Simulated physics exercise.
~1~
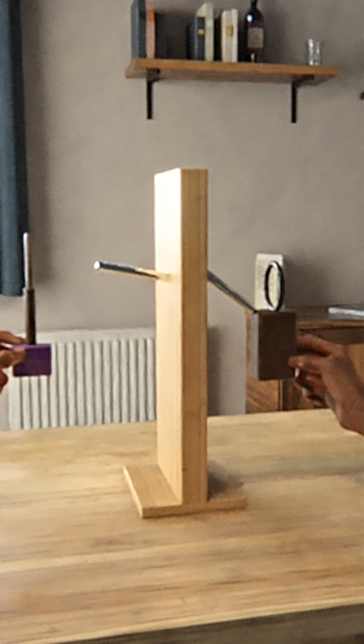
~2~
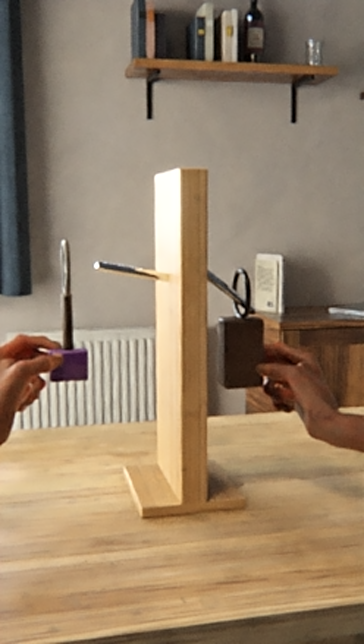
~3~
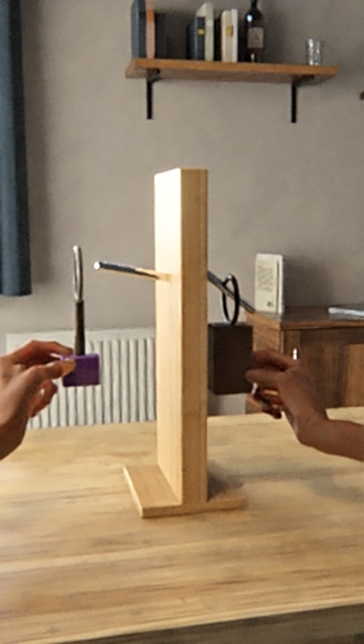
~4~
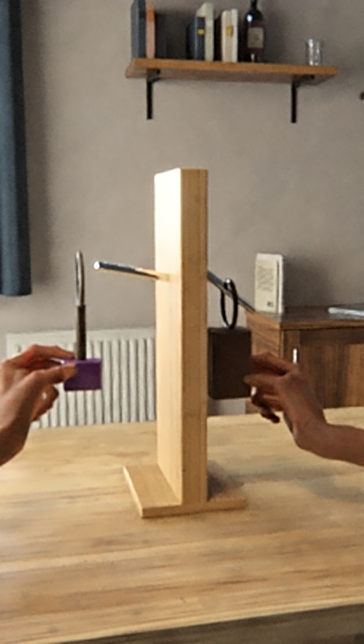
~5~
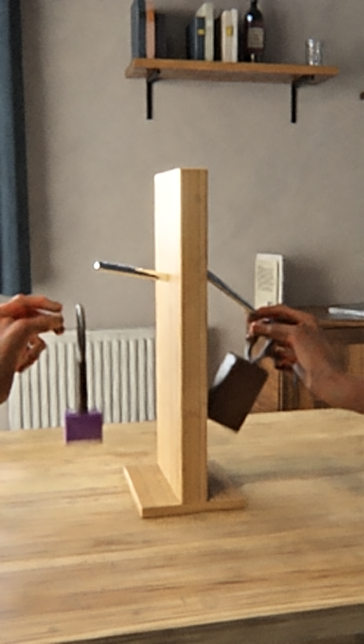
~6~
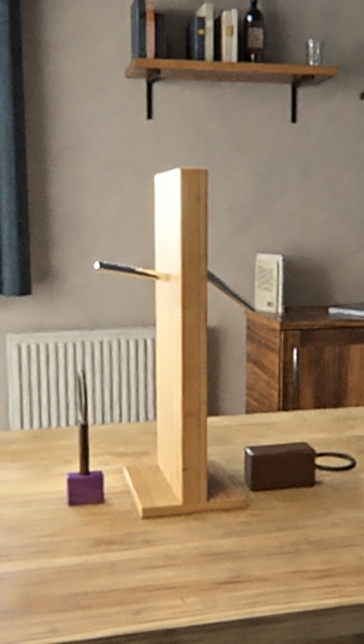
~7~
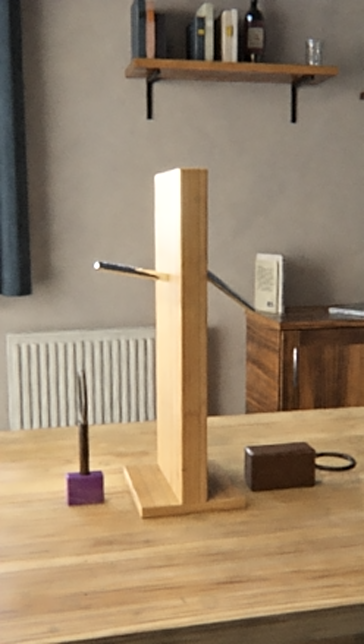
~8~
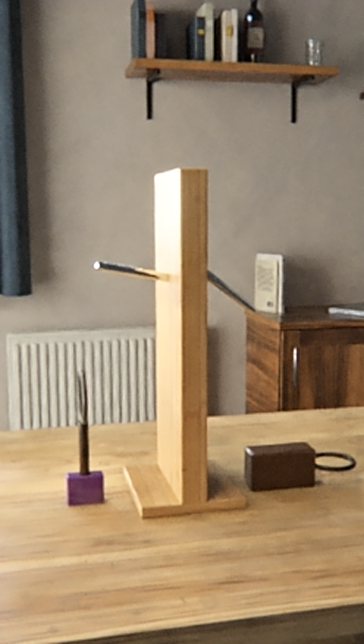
In the video, two hands bring a purple brush and a brown pouch with a loop toward the pegs on either side of a wooden stand, then let go. Both objects drop to the table, the brush standing upright at left and the pouch lying sideways at right.
